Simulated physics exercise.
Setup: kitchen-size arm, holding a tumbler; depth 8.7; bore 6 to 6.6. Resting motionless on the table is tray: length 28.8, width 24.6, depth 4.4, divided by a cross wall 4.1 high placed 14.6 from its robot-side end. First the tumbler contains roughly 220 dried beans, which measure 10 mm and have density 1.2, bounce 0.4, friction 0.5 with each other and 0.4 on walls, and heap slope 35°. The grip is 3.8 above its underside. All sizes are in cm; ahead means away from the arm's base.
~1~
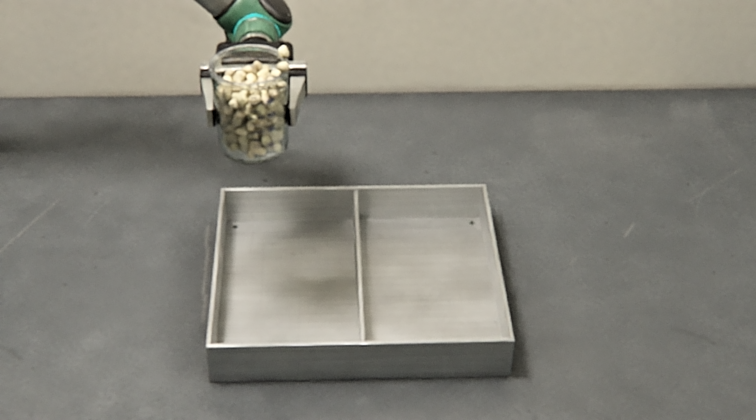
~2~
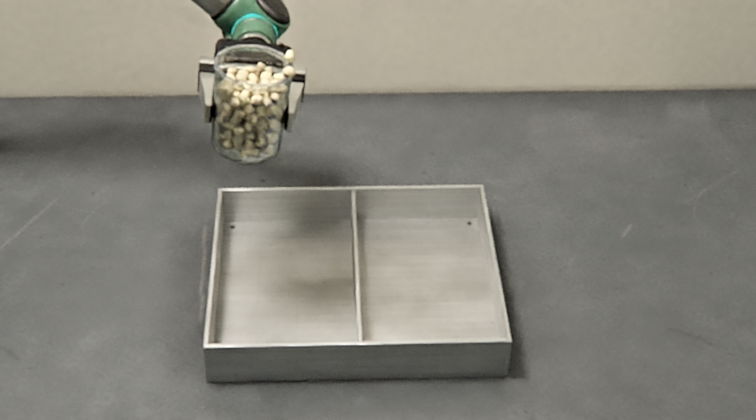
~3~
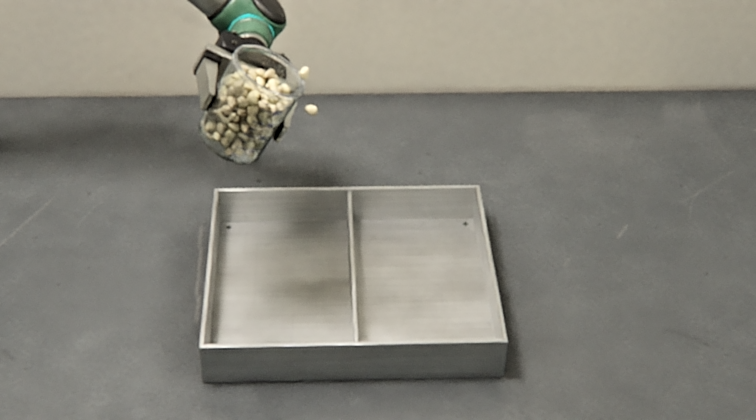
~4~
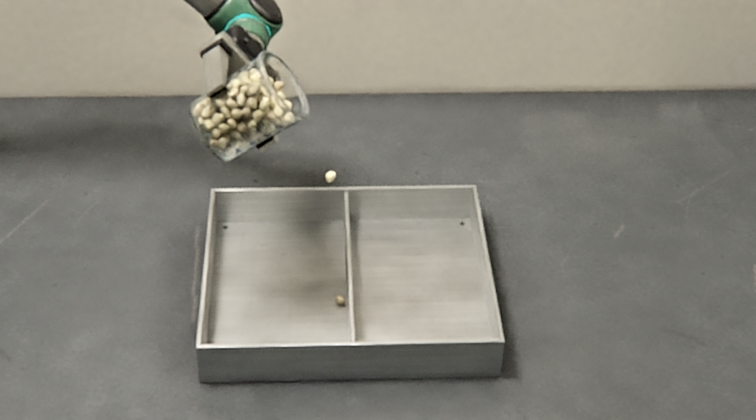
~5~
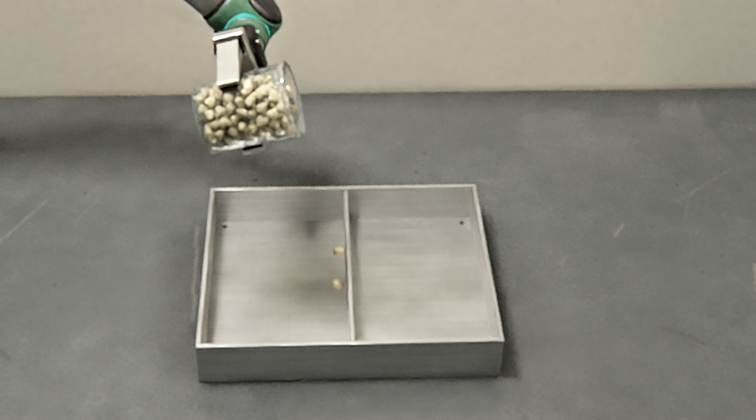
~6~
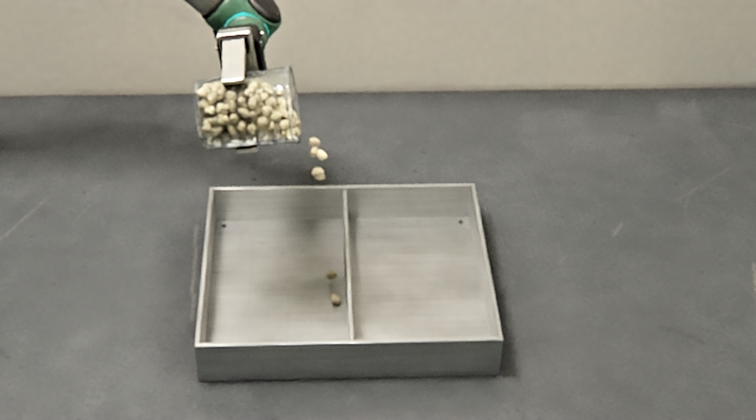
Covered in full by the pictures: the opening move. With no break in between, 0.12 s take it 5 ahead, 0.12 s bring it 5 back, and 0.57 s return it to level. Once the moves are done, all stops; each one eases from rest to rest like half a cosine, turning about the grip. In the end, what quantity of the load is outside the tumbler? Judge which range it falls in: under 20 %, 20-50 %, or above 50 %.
It falls above 50 %.
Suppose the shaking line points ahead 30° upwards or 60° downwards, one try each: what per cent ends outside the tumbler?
85 and 10 %.
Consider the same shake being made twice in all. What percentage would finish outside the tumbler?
In that case it would be roughly 85 per cent.
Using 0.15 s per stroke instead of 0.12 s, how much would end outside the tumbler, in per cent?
Then roughly 45 percent.
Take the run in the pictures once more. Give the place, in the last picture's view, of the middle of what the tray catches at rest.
Around pixel (391, 287).
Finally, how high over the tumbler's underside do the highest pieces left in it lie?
Top of the fill: Near 4.5 cm.
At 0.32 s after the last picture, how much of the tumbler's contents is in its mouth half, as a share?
Close to 50 in a hundred.
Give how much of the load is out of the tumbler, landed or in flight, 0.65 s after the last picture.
By then about 65 % is out.
Then, 0.32 s on, tilted 79° forward, highest piece 23 above the table; 80 in the tumbler, 62 in the far-side part, 7 in the robot-side part, 74 in flight or on a rim.
Then, 0.65 s on, tilted 15° forward, highest piece 26 above the table; 101 in the far-side part, 75 in the tumbler, 47 in the robot-side part.
Then, 1.01 s on, level, highest piece 24 above the table; 101 in the far-side part, 75 in the tumbler, 47 in the robot-side part.
Then, 2.06 s on, level, highest piece 24 above the table; 101 in the far-side part, 75 in the tumbler, 47 in the robot-side part.
In the end, 101 in the far-side part, 75 in the tumbler, 47 in the robot-side part. That is 66 % outside the tumbler.
